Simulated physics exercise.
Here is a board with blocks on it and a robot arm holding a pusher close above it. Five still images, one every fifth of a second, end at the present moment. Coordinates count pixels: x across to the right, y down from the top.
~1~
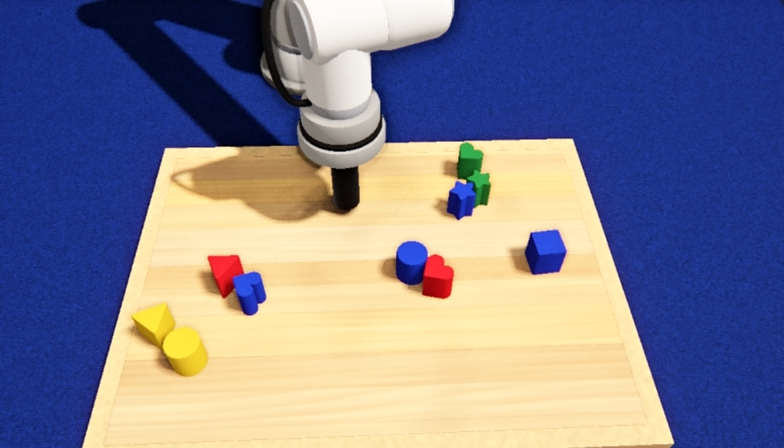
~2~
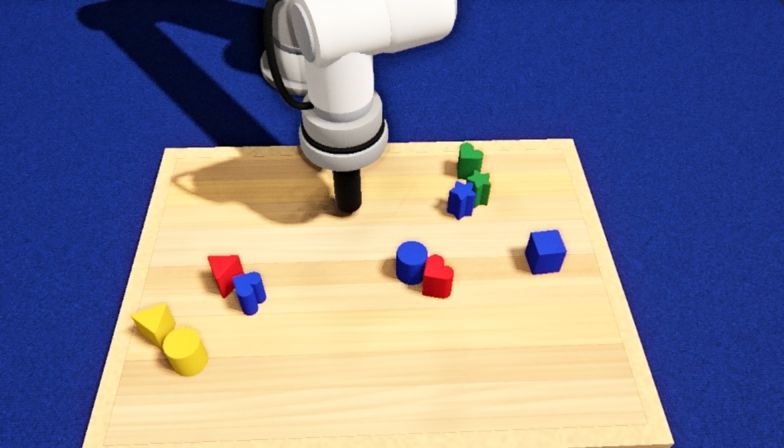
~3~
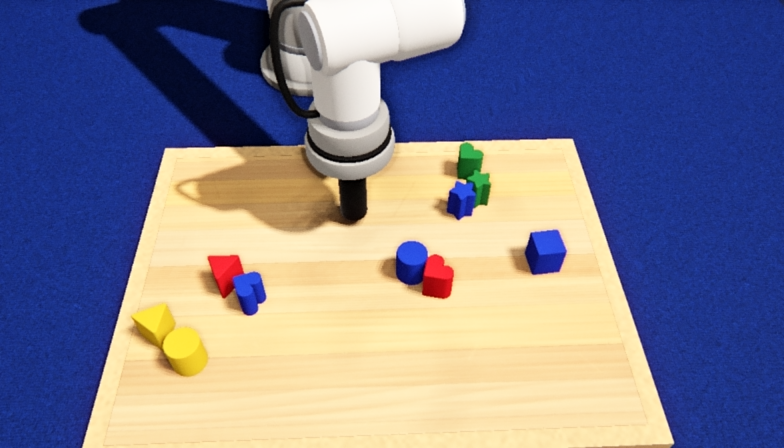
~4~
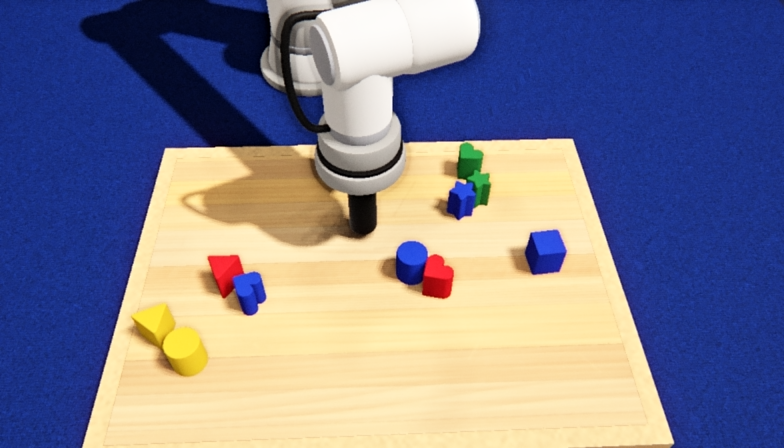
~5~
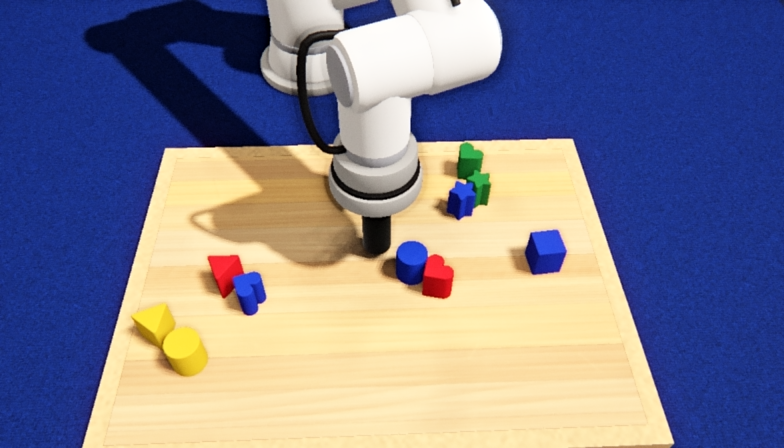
A white robot arm with a black pusher reaches over a pale wooden board on a blue surface, seen from above at a fixed angle. Yellow blocks sit at the lower left, red and blue ones beside them, a blue cylinder and red heart near the middle, and green and blue blocks toward the right. The pusher moves slightly down and right, nearing the cylinder, while every block stays still.
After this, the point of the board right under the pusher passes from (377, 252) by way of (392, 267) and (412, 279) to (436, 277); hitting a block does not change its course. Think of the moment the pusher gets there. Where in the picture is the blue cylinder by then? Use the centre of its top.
Its top middle: (468, 265).
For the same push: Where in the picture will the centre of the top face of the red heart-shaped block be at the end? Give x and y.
Its top centre lands on (481, 287).
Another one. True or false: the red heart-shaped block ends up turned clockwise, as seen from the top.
True
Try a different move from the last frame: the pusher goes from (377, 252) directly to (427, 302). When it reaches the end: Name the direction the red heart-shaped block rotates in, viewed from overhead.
Viewed from above: Clockwise.
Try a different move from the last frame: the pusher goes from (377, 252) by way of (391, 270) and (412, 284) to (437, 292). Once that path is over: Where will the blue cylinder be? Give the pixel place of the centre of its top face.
I'd expect the centre of its top face to be at (465, 258).
On the path given first. Halfway along, pusher (402, 268); blue cylinder (433, 261); red heart-shaped block (457, 276), turned 40° clockwise.
At the end, pusher (436, 270); blue cylinder (468, 265); red heart-shaped block (481, 287), turned 55° clockwise.
